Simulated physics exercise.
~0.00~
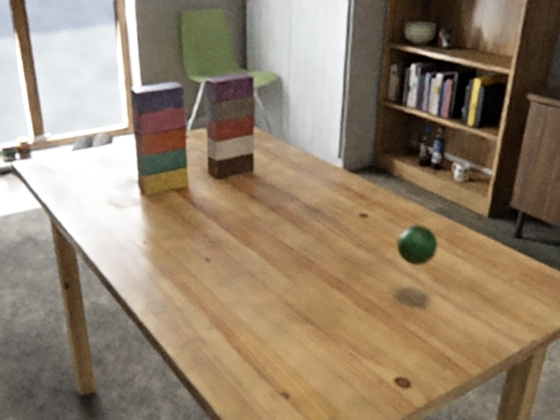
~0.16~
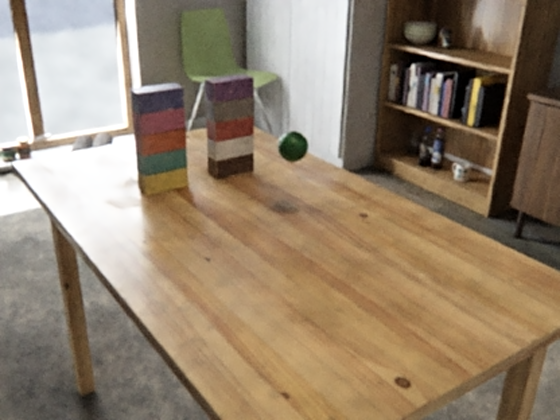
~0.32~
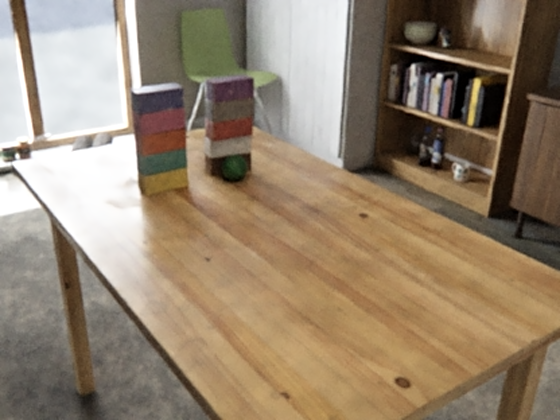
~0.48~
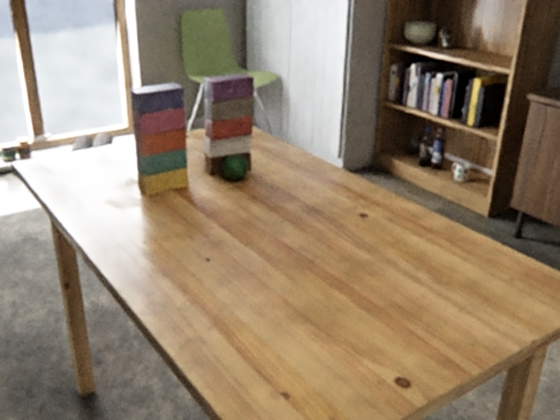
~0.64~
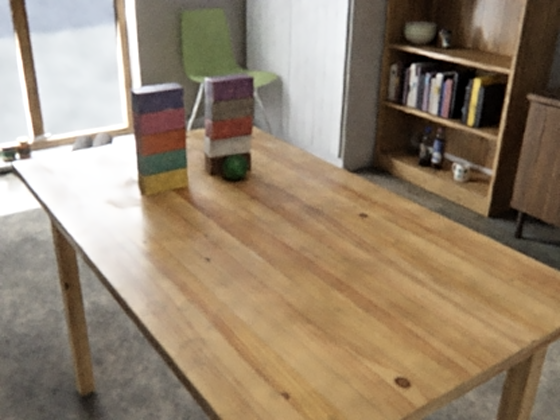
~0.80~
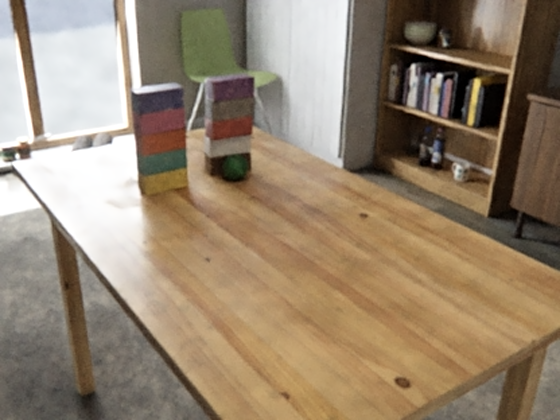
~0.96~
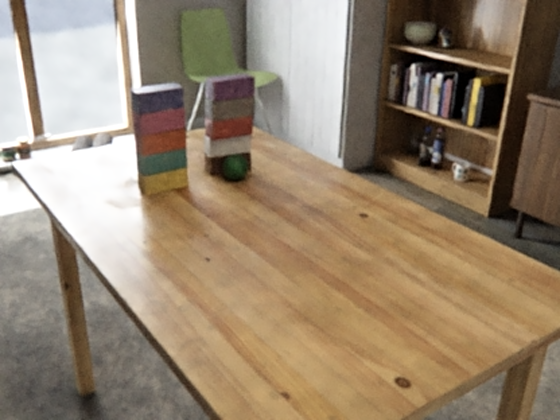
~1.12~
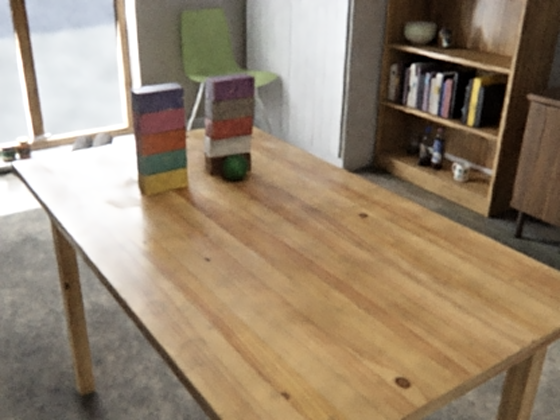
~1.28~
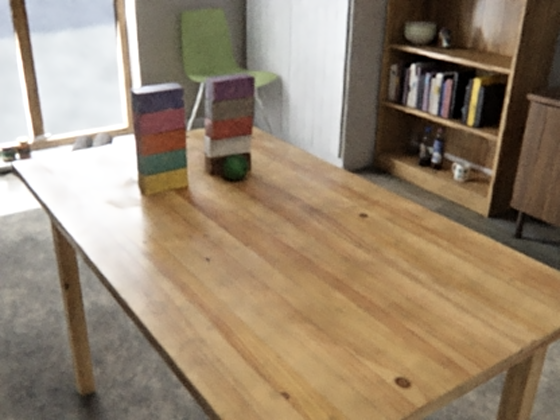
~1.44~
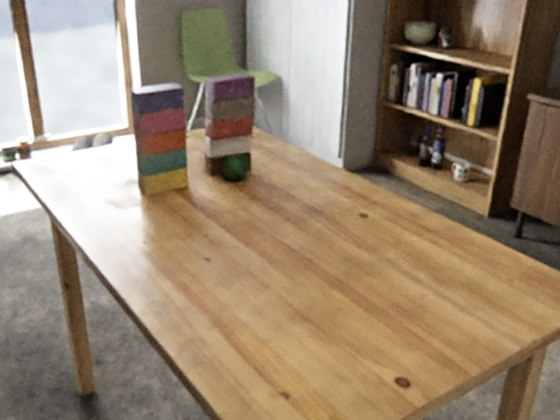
On a wooden table in a room with a bookshelf and a green chair, a green ball travels left through the air toward two stacks of coloured blocks, reaches the base of the right stack and comes to rest there, with both stacks still standing.
